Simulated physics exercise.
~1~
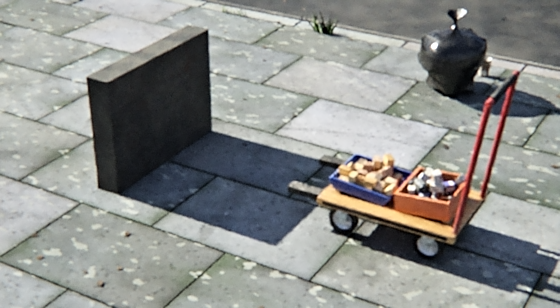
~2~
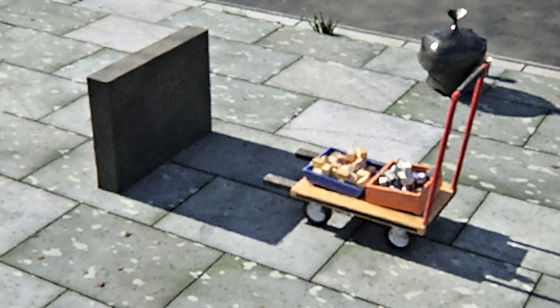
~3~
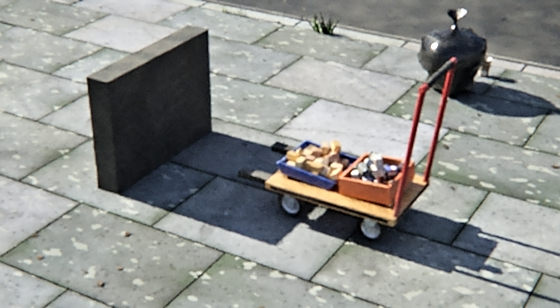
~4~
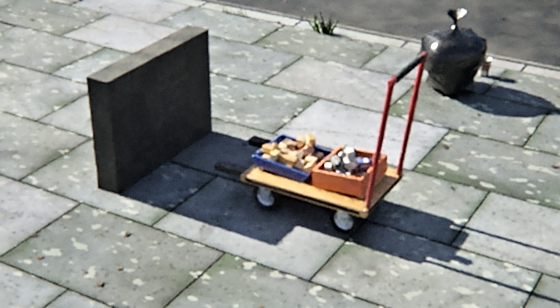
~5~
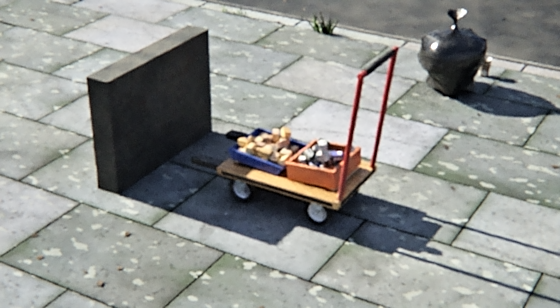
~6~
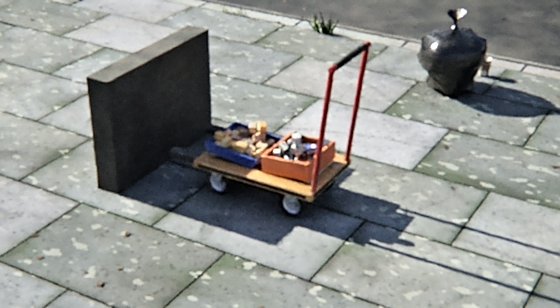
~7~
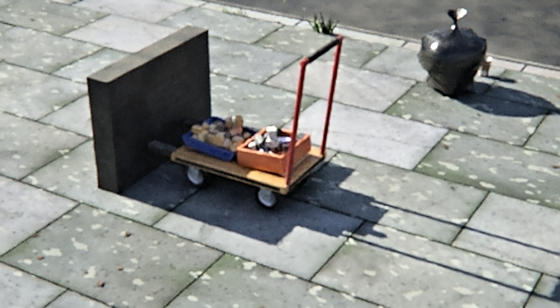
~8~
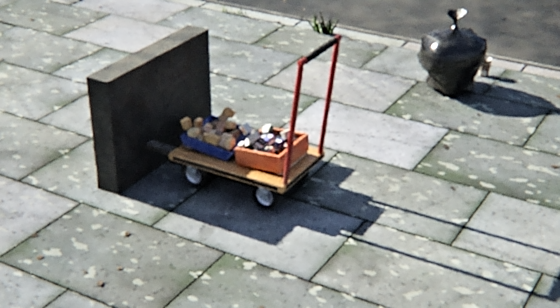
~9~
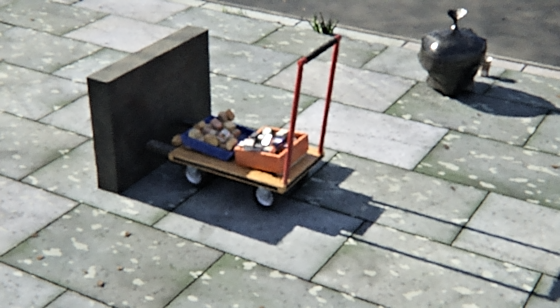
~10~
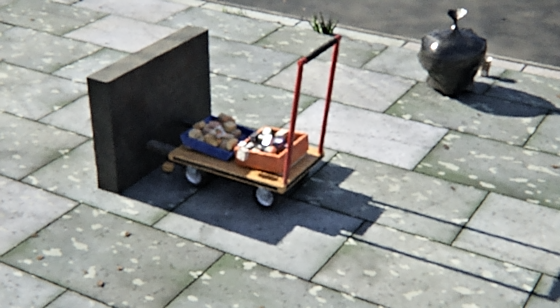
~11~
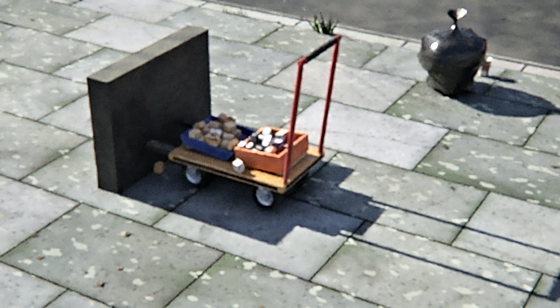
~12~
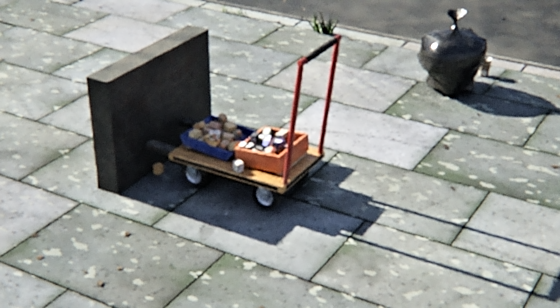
At the start, a flat trolley with a red handle stands on sunlit paving, carrying a blue container of timber offcuts and an orange container of small cartons, with a dark wall to its left and a black sack behind. The trolley rolls left, steadily closing on the wall. It stops just short of the wall, and the loose goods shift toward the left in their containers. One offcut leaves the blue container and drops to the paving beside the wall. By the close, the trolley stands still, most goods remain aboard, and a small piece rests on the deck's near edge.
